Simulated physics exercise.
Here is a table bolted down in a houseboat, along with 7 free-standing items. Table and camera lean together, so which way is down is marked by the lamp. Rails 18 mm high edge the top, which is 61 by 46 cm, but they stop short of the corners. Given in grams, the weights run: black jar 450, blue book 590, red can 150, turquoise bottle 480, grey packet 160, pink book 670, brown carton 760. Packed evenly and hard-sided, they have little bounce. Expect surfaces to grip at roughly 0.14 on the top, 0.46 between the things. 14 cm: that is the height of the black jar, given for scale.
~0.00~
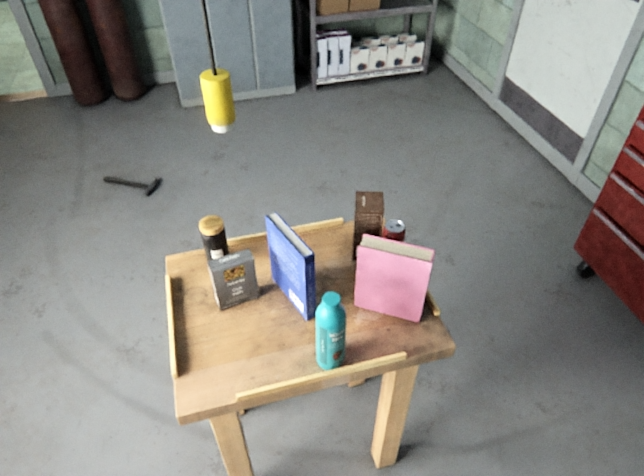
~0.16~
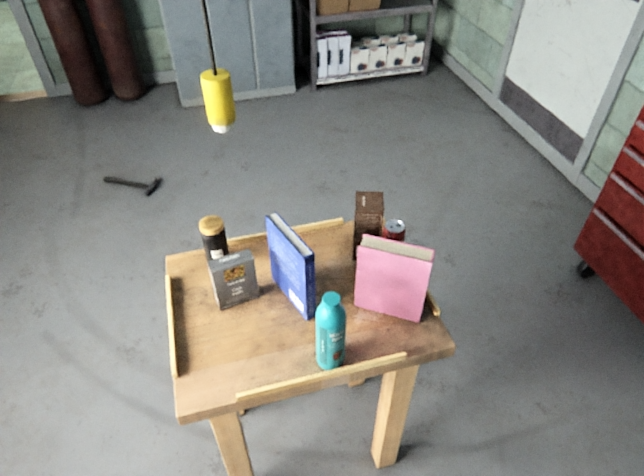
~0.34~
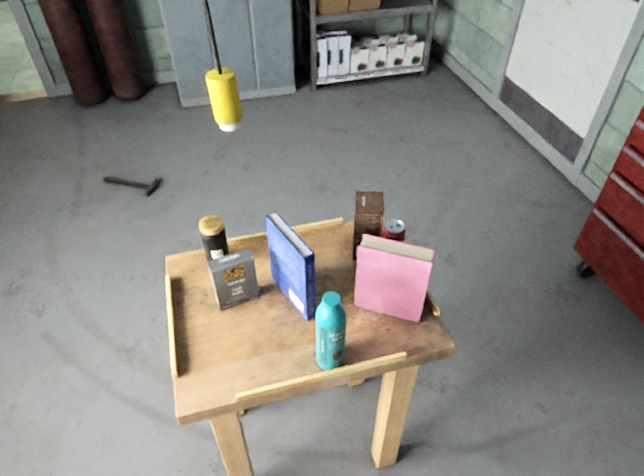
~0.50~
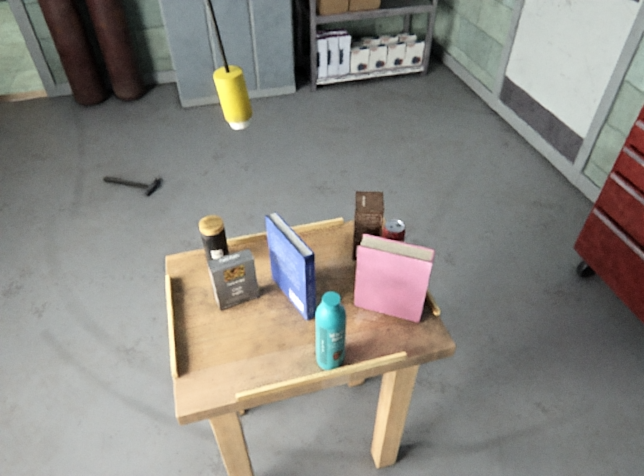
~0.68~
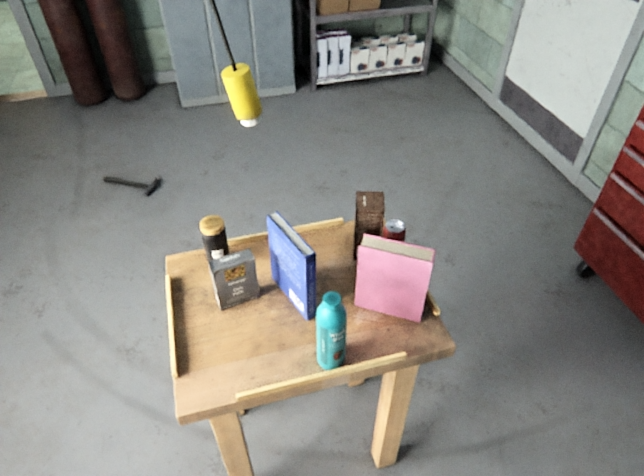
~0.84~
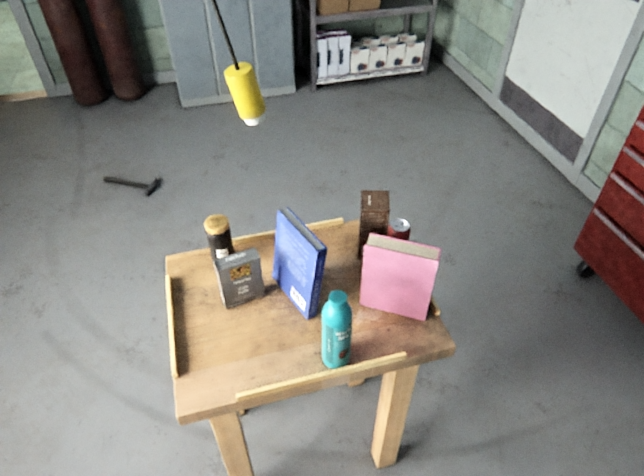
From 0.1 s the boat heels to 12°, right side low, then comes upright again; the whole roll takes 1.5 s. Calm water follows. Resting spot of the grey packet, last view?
Roughly (279, 273).
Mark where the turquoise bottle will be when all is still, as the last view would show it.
Its centre ends close to (394, 316) in the last view.
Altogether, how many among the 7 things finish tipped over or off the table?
Tally: 1.
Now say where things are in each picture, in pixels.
The first picture shows boat level; grey packet (234, 280); black jar (215, 243).
The second picture shows boat level; turquoise bottle (331, 331).
The third picture shows floor tilted 3°, right side down; pink book (392, 280); brown carton (367, 227).
The fourth picture shows floor tilted 7°, right side down; black jar (215, 243); blue book (291, 267).
The fifth picture shows floor tilted 11°, right side down; turquoise bottle (331, 331).
The sixth picture shows floor tilted 12°, right side down; grey packet (240, 279); pink book (398, 278).
By 1.04 s, floor tilted 10°, right side down; grey packet 5 cm from its spot near (256, 276); blue book rocked 58° off its seat; brown carton 5 cm from its spot.
By 1.14 s, floor tilted 8°, right side down; grey packet 8 cm from its spot near (267, 274); blue book on its side; turquoise bottle 8 cm from its spot.
When it is over (2.1 s), lying over on the table, blue book; not toppled but over 5 cm from the start, black jar, turquoise bottle, grey packet and brown carton; the other 2 within 5 cm of the start. In the last view, grey packet near (279, 273).
